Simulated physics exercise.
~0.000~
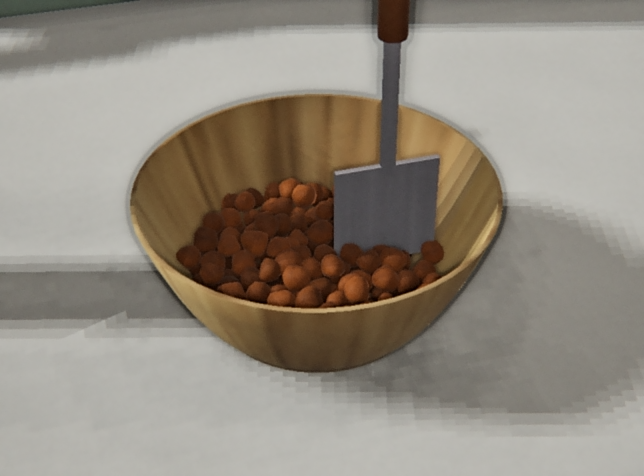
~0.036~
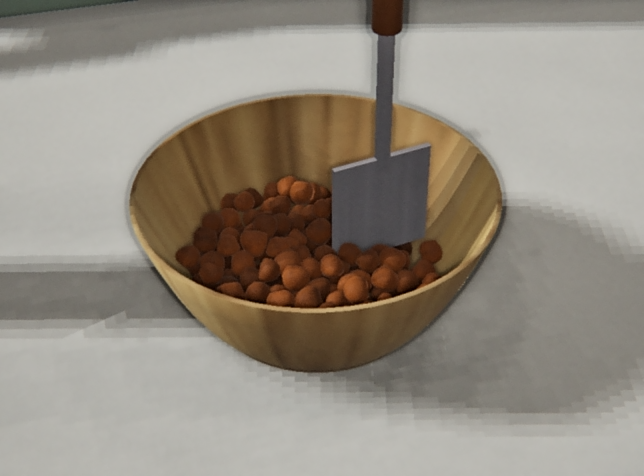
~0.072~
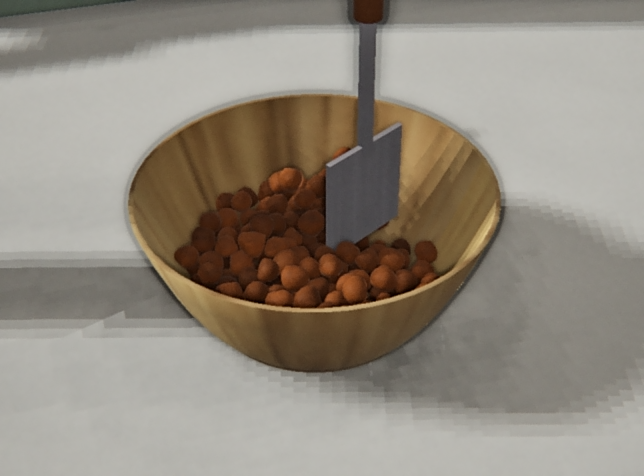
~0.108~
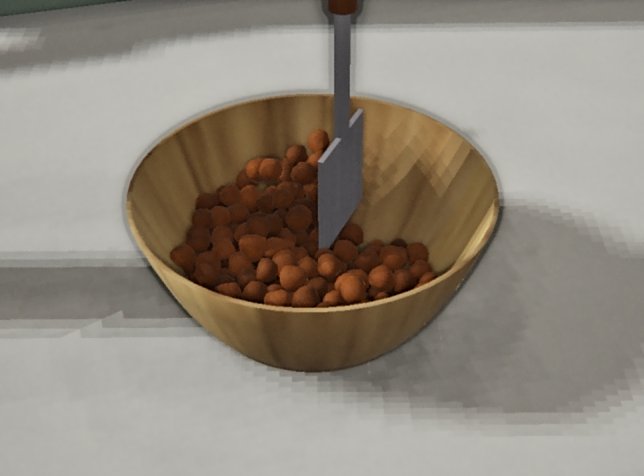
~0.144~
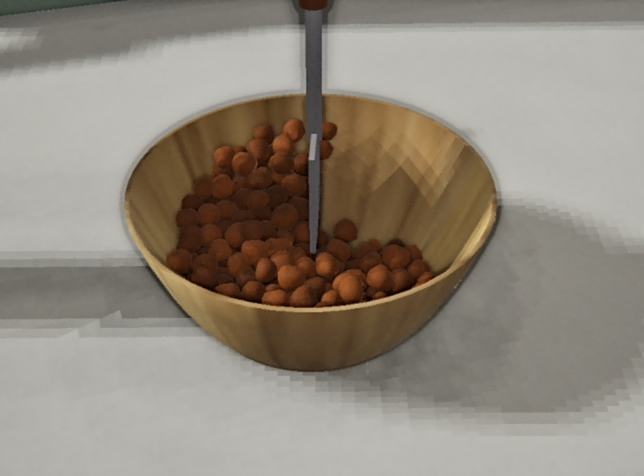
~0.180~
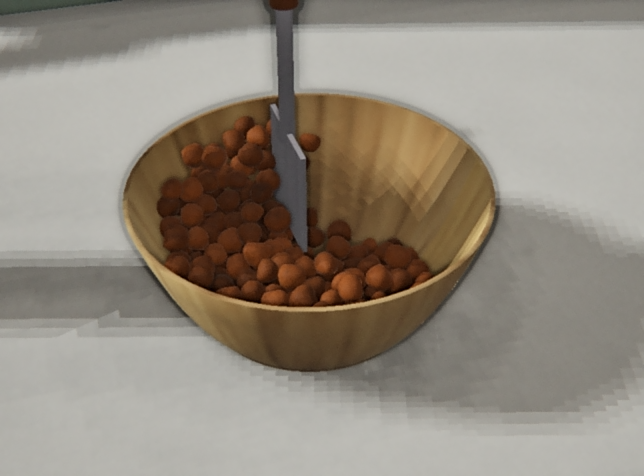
A wooden bowl stays put while an upright paddle sweeps left, heaping brown balls before it.
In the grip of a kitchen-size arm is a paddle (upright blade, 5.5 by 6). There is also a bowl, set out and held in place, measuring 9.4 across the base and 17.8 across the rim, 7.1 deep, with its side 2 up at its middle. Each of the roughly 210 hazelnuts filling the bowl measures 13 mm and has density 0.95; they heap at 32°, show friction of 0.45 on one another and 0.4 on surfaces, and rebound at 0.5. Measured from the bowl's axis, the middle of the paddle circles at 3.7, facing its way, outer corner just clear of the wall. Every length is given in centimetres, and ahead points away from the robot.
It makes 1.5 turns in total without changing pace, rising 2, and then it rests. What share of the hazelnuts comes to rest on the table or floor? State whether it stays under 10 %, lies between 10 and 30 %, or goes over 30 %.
It stays under 10 %.
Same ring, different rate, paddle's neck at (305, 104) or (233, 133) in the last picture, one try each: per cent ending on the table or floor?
First try: Around 5 %; second try: Around 30 %.
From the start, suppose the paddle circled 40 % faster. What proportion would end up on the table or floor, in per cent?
I'd expect about 20 %.
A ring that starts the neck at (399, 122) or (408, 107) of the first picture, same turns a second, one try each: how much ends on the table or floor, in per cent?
5 and 0 %.
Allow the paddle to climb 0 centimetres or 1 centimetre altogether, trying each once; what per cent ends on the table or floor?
Close to 15 percent and close to 10 percent.
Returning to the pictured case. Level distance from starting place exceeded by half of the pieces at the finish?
Distance: Close to 6 cm.
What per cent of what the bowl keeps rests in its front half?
I'd put it at roughly 45 per cent.
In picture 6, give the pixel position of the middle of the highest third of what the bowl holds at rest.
It is centred around (271, 237).
By 0.48 s, 267° round, highest piece 8 above the table; 204 in the bowl, 6 on the table or floor, 3 in flight or on the tool.
By 0.79 s, 81° round, highest piece 8 above the table; 199 in the bowl, 14 on the table or floor.
By 1.14 s, 180° round, highest piece 6 above the table; 199 in the bowl, 14 on the table or floor.
By 1.84 s, 180° round, highest piece 5 above the table; 199 in the bowl, 14 on the table or floor.
Final count, 199 in the bowl, 14 on the table or floor. That is 7 % on the table or floor.
